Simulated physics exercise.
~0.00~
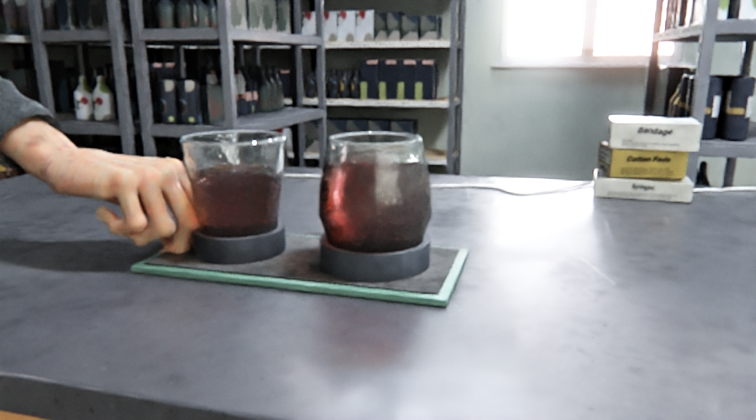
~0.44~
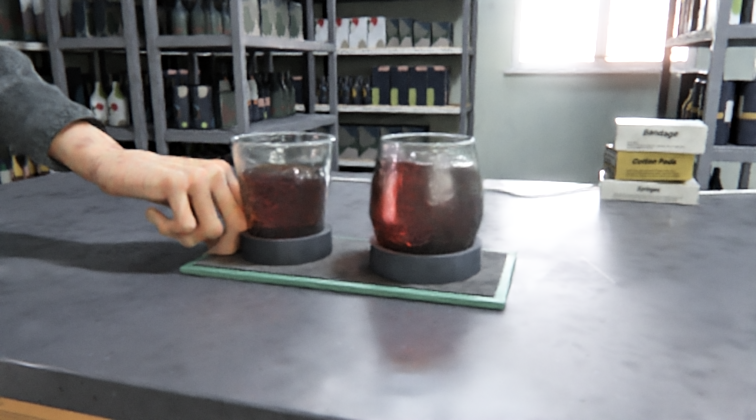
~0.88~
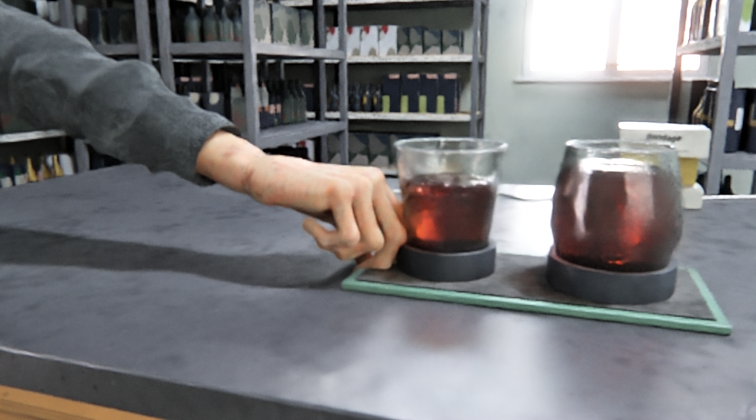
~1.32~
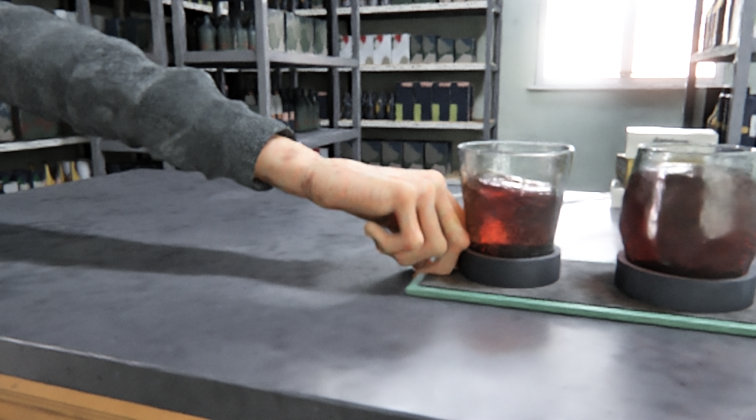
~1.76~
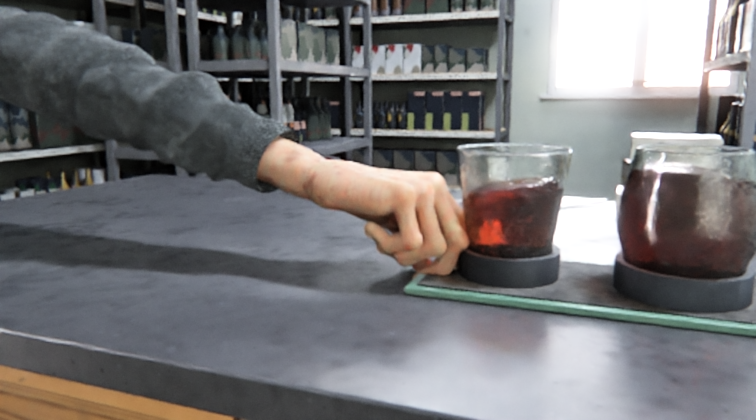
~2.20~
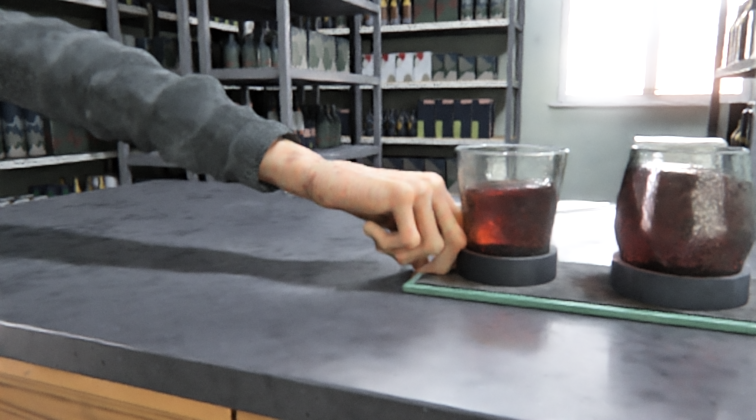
A hand pushed a tray holding a tumbler and a stemless wine glass of reddish tea smoothly to the right across a dark counter, then stopped, with both glasses upright in their snug holders and the tumbler's tea still inside.
